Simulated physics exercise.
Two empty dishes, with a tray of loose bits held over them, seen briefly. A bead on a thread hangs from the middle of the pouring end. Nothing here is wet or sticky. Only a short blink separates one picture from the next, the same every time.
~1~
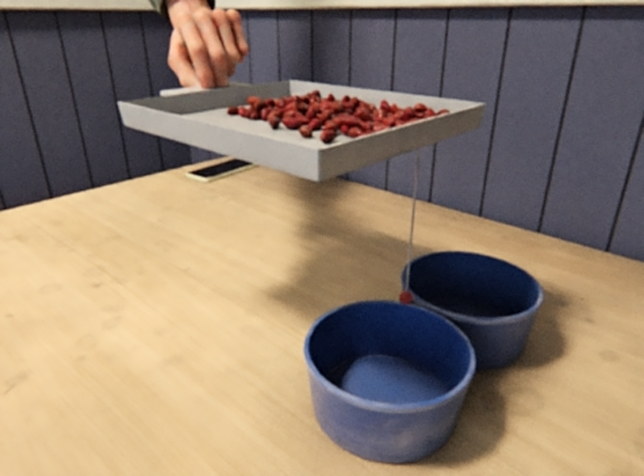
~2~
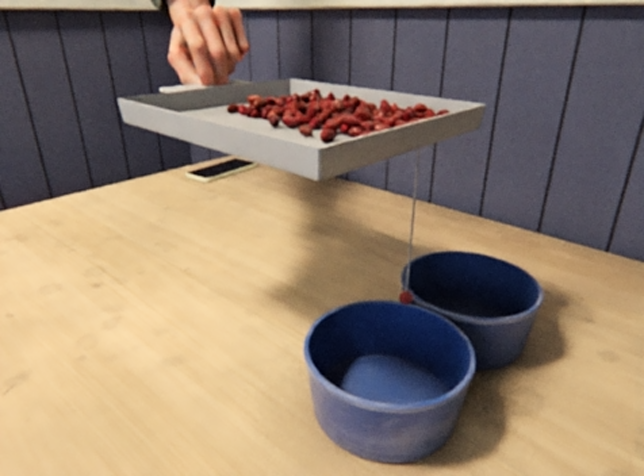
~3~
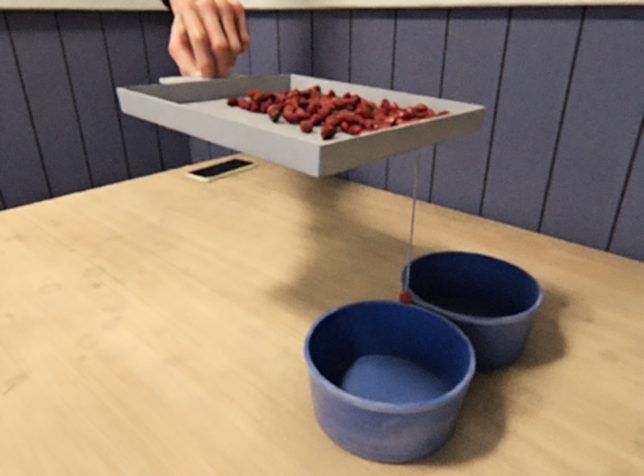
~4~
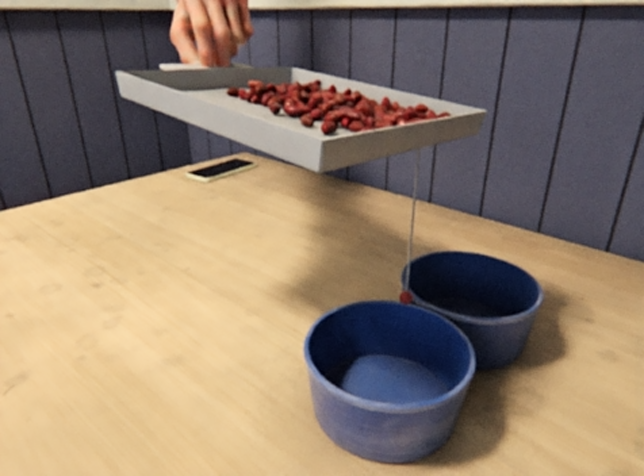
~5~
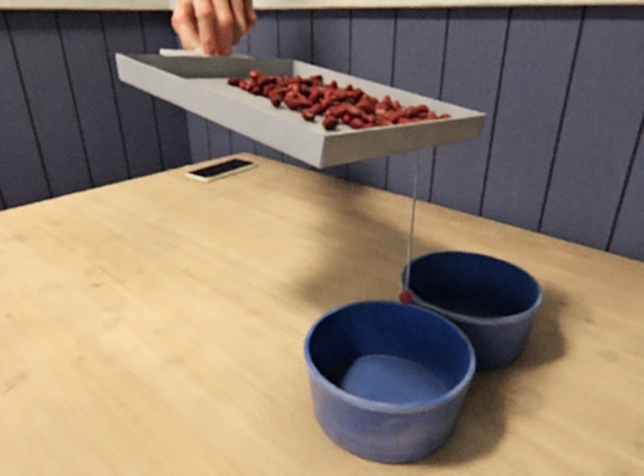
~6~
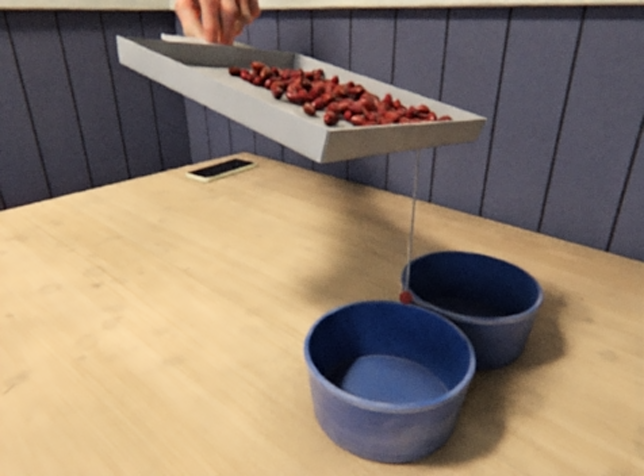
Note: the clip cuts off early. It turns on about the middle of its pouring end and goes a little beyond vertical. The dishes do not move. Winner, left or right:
Right.
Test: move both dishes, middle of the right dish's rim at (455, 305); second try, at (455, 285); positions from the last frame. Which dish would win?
Results - the dish on the right side first, the dish on the right side second.
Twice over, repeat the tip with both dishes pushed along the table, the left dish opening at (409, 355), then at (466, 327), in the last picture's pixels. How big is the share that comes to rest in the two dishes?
In turn 90 and 50 in a hundred.
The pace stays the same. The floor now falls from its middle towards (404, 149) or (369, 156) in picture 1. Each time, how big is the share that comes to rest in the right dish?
Roughly 10 per cent, and 0 per cent.
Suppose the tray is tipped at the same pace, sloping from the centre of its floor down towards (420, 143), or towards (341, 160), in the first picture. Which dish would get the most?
The rightmost dish; the leftmost dish.
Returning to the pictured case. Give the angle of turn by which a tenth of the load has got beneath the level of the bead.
Close to 100 degrees, I reckon.
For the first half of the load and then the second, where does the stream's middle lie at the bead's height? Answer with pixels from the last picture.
For the early half I get (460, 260), and for the late half (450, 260).
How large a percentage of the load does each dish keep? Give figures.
In the left dish you'd find about 0 % of the load, and in the right dish about 100 %.
Soon after the last picture, tray tipped steeply; all on the tray.
A little later, tray tipped right over; nearly all on the tray; a stray few in the right dish.
Later still, tray tipped past a quarter turn; nearly all in the right dish; a small part outside both.
At rest, tray tipped past a quarter turn; none in the left dish; nearly all in the right dish; a small part outside both.
